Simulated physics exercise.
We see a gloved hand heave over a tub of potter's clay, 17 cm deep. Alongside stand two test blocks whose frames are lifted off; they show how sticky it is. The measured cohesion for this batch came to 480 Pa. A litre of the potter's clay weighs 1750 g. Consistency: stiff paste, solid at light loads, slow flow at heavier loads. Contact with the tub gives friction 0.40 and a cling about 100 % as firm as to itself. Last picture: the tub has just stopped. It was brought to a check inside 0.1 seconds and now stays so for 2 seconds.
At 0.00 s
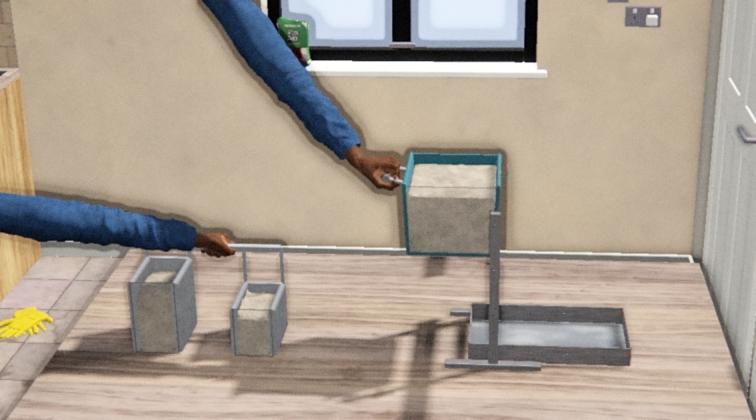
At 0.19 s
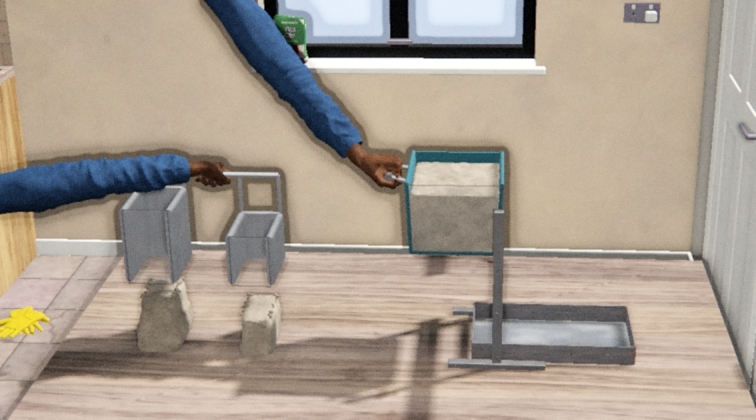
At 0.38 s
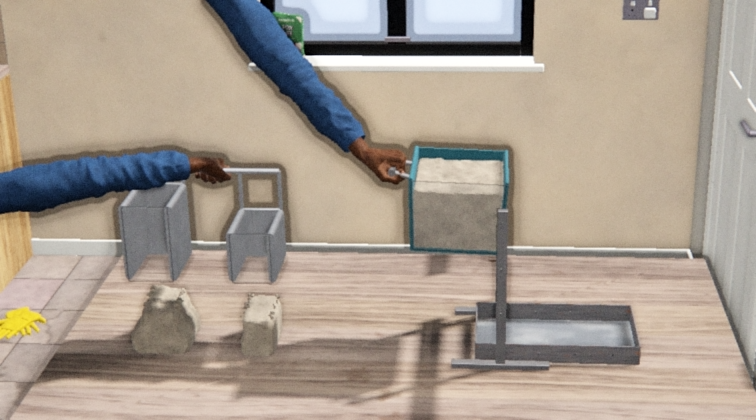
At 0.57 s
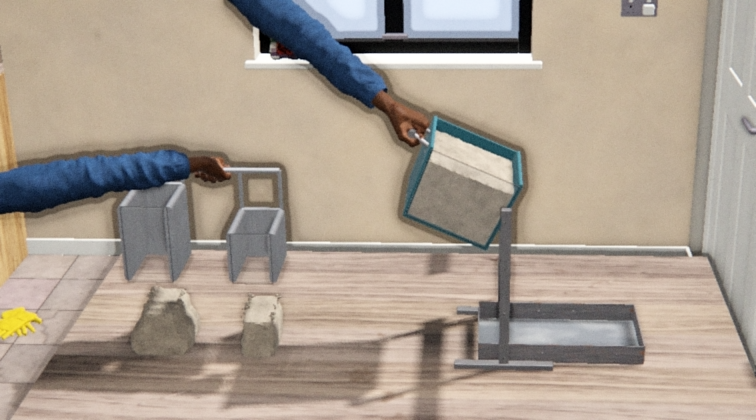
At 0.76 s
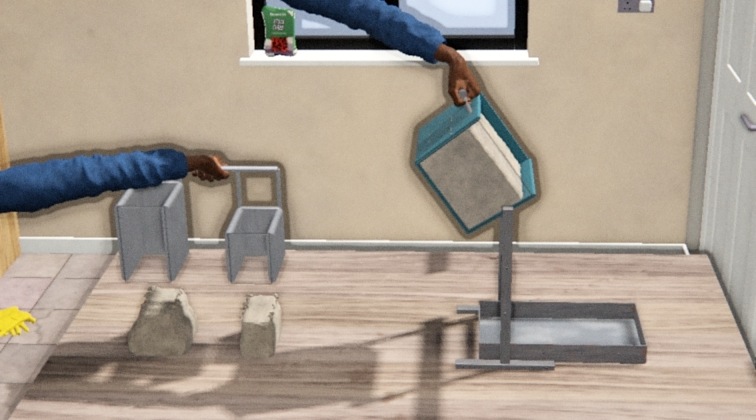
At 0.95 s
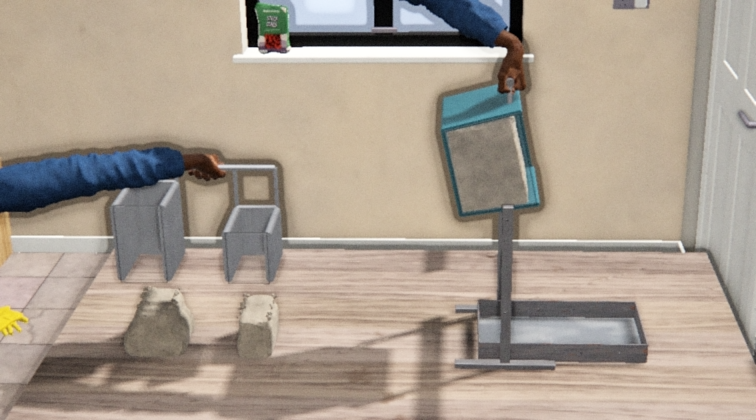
Two hands lift casings off two clay blocks, then one tilts a teal tub rightward.
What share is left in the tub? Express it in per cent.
About 69 %.
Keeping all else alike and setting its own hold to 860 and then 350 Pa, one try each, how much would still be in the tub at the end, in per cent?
100 in a hundred, followed by 65 in a hundred.
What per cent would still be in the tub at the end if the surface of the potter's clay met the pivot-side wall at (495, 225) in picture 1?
Result: Approx. 100 % remaining in tub.
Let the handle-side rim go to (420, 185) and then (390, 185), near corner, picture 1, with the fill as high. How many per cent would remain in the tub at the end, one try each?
Remaining, try 1: Approx. 100 %; try 2: Approx. 55 %.
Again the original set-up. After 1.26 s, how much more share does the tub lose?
Roughly 22 %.
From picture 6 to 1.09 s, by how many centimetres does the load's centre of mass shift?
Some 2 cm.
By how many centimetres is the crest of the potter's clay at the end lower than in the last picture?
Roughly 5 cm.
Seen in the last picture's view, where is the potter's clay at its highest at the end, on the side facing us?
Close to pixel (491, 146).
By 1.09 s, the tub is at 78 degrees and holds 100 %.
By 1.26 s, the tub is at 78 degrees and holds 91 %.
By 1.43 s, the tub is at 78 degrees and holds 79 %.
By 1.60 s, the tub is at 78 degrees and holds 69 %.
By 2.95 s, at the end, the tub is at 78 degrees and holds 69 %.
